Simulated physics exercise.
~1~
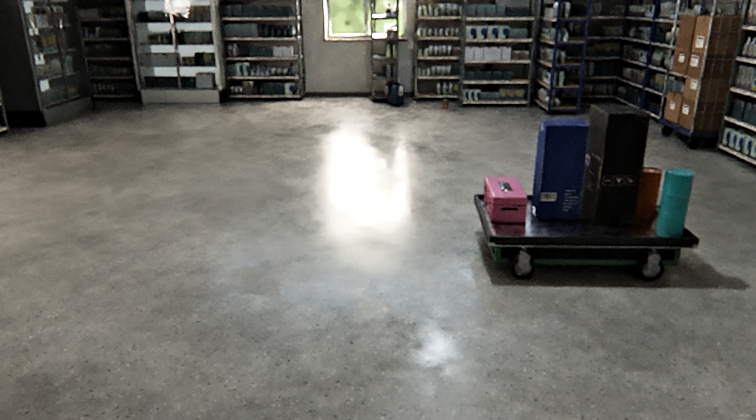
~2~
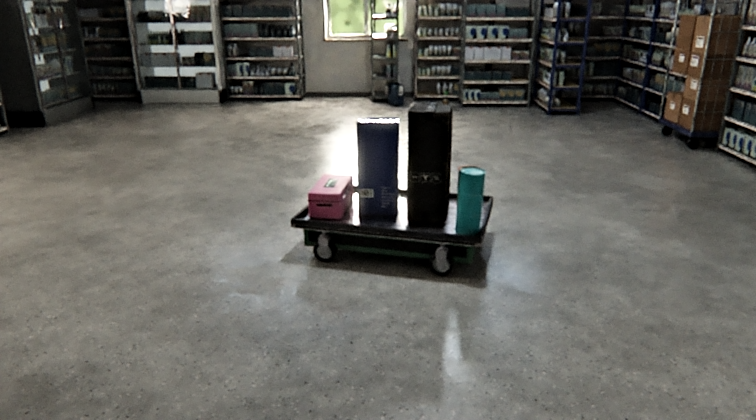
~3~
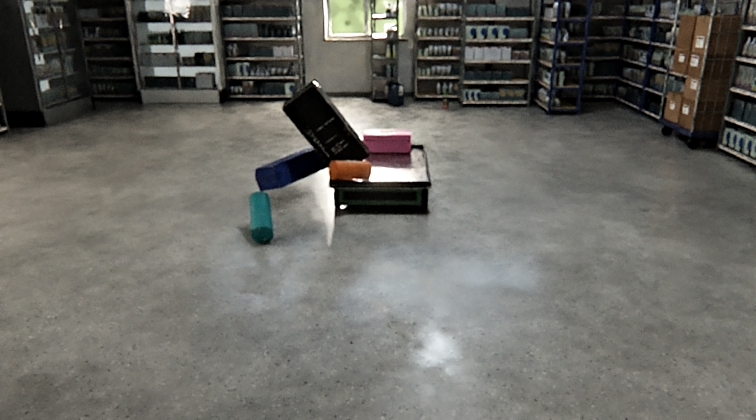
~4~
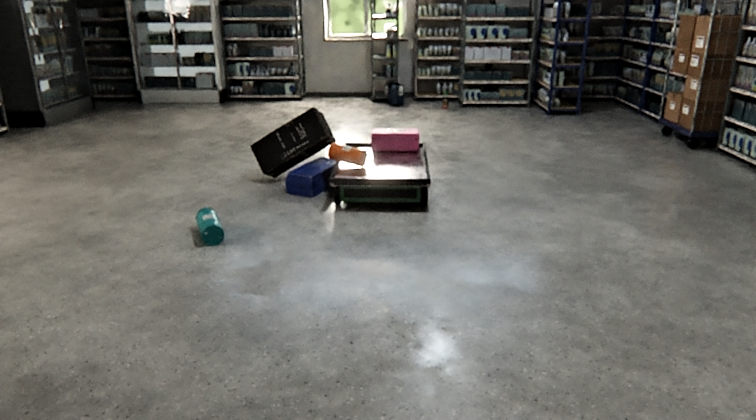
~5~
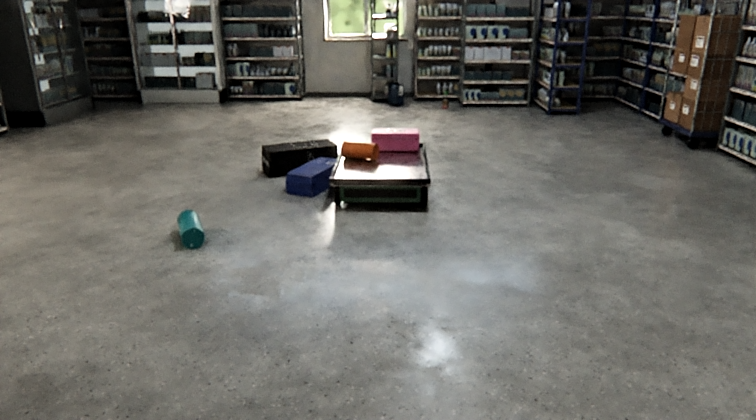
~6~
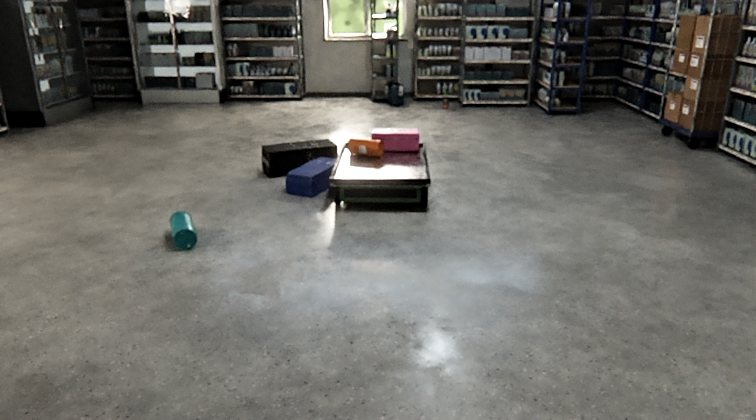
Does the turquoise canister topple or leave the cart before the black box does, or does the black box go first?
The turquoise canister goes first. It is already lying on the floor while the black box is still tipping over the side of the cart.
